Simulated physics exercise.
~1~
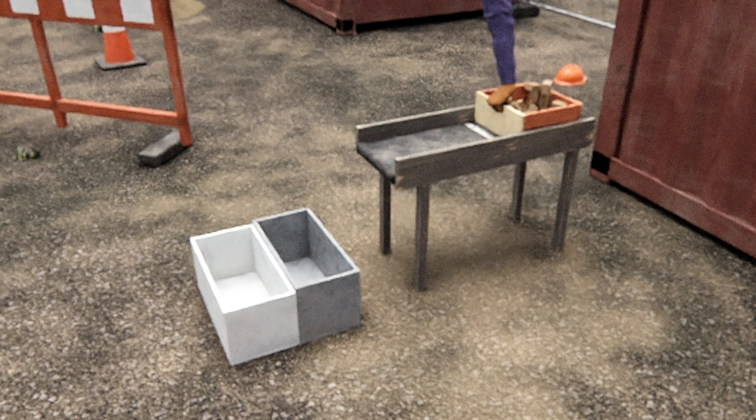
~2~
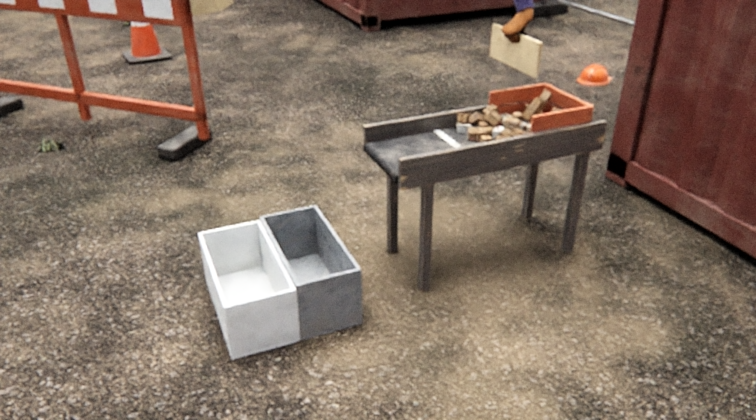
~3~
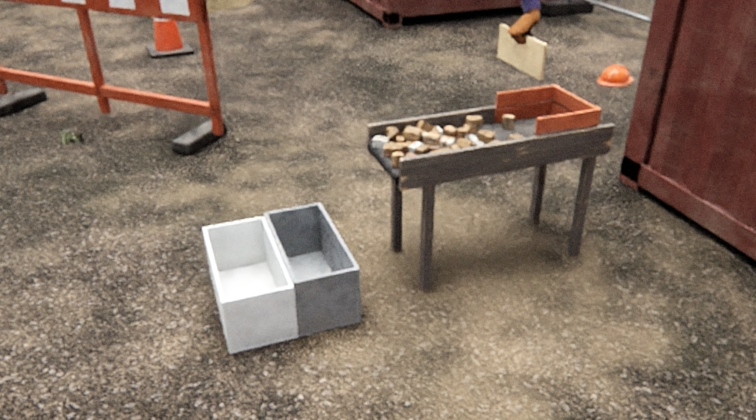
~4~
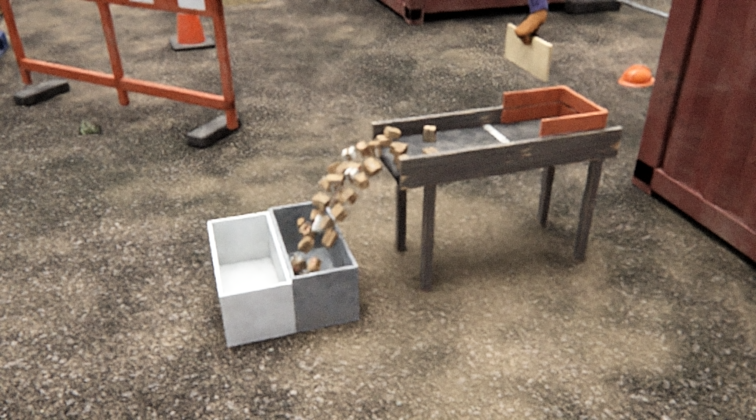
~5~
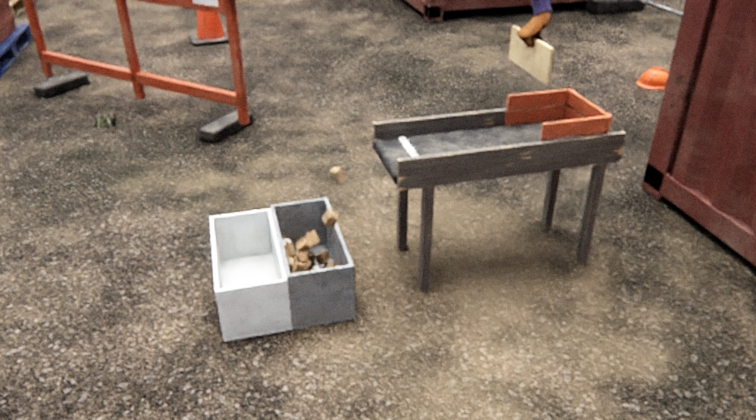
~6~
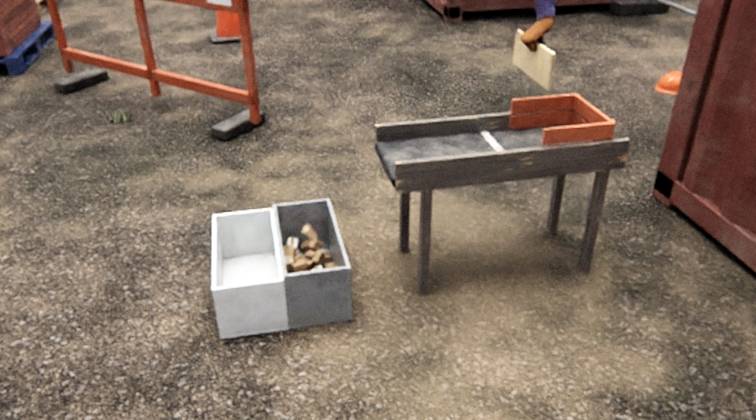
A gloved hand lifts a pale board away from the front of an orange pen heaped with small brown parcels, at the right end of a dark, table-like belt. The parcels tumble out of the pen and spread leftward along the belt, past a white stripe. They reach the left end and pour off in a loose stream, dropping into the grey bin below. A few stragglers follow through the air while the hand still holds the board up. Finally the belt is clear, the parcels lie piled in the grey bin, and the white tote beside it remains empty.
